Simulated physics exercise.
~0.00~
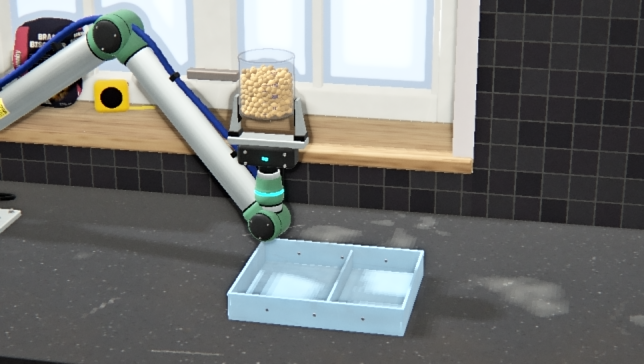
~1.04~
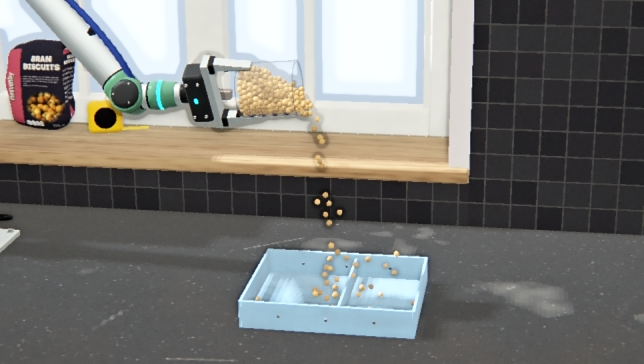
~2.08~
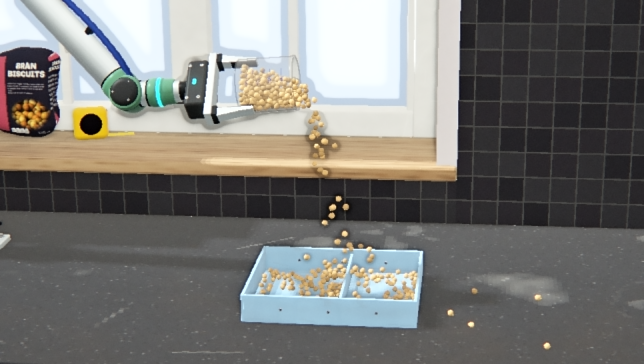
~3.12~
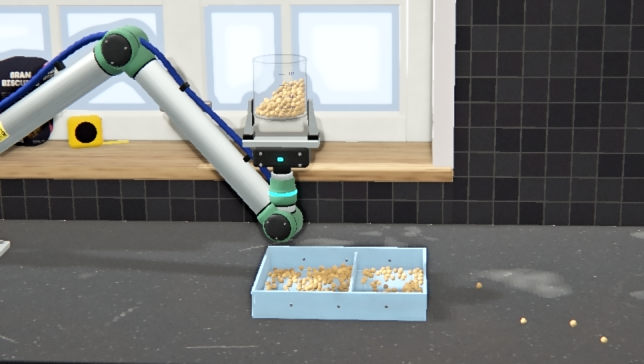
Robotic arm tipping a clear cup of chickpeas over a divided blue tray, spilling a few, then holding it upright, partly full.
